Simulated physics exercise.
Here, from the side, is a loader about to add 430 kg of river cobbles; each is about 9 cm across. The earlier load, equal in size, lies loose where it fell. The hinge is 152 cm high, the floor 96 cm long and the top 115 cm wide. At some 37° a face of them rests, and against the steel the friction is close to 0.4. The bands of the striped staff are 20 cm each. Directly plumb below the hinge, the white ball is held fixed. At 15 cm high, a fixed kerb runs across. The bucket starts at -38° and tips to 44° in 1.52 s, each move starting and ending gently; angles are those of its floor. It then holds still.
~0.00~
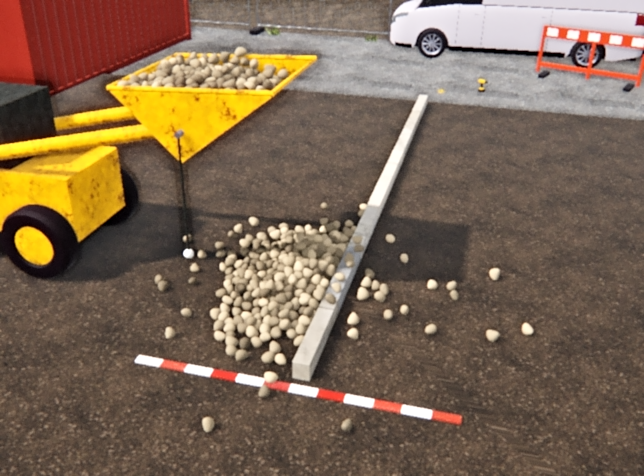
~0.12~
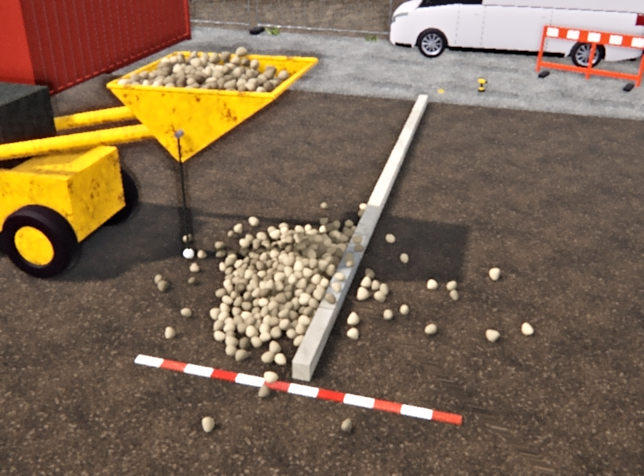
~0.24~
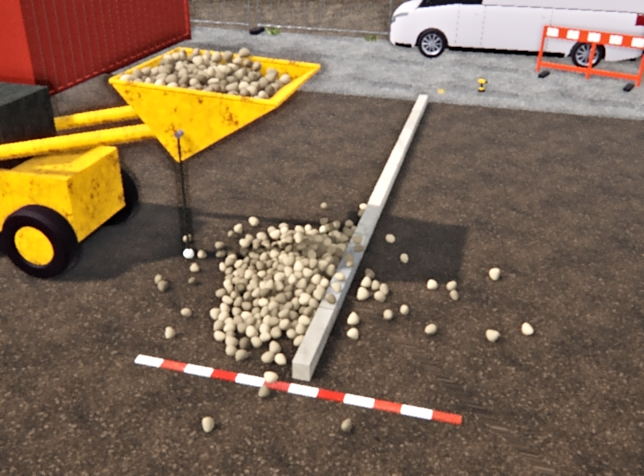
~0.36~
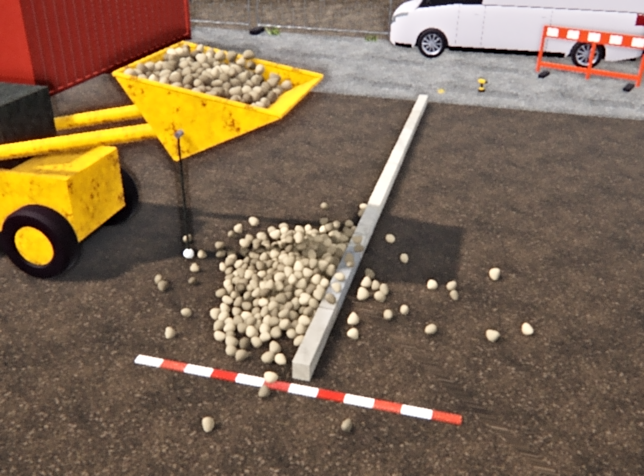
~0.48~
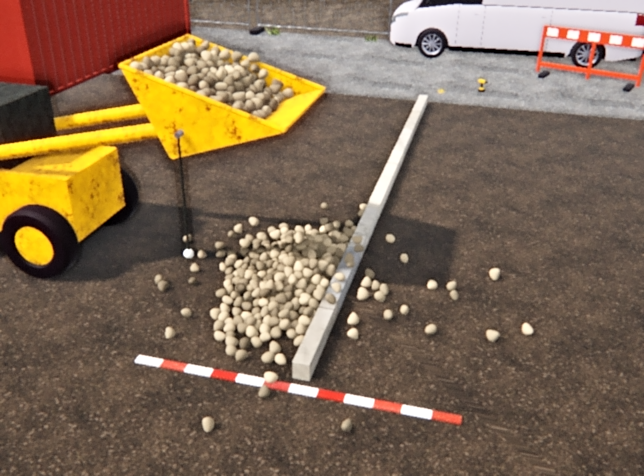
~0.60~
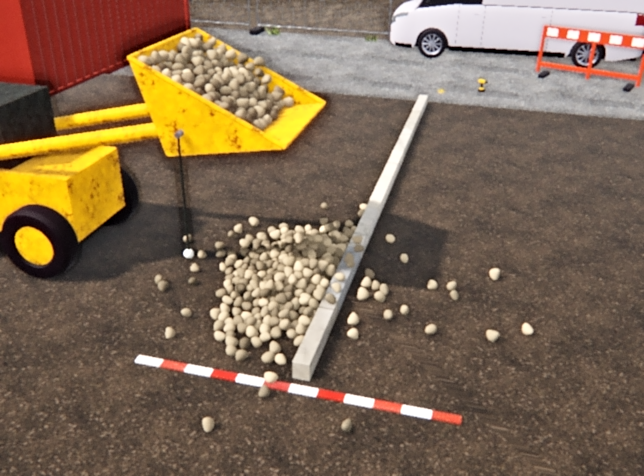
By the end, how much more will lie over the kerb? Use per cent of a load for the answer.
About 41 per cent.
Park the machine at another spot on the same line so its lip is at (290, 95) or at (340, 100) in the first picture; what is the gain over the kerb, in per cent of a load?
I'd expect near 65 per cent first and near 95 per cent next.
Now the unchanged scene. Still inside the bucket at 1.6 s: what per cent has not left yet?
It keeps some 30 percent of its load.
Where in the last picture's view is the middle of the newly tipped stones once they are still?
Centre at roughly (330, 273).
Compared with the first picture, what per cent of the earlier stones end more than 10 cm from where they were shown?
Some 10 percent, give or take.
After 1.1 s the floor is at 31°; in per cent of one load, 99 in the bucket, 96 on this side of the kerb, 4 over the kerb; the foremost stones are at (461, 304).
After 1.6 s the floor is at 44°; in per cent of one load, 31 in the bucket, 162 on this side of the kerb, 6 over the kerb; the foremost stones are at (461, 304).
After 2.0 s the floor is at 44°; in per cent of one load, 0 in the bucket, 171 on this side of the kerb, 29 over the kerb; the foremost stones are at (466, 306).
After 4.7 s the floor is at 44°; in per cent of one load, 0 in the bucket, 155 on this side of the kerb, 45 over the kerb; the foremost stones are at (518, 305). Net gain over the kerb, 41.
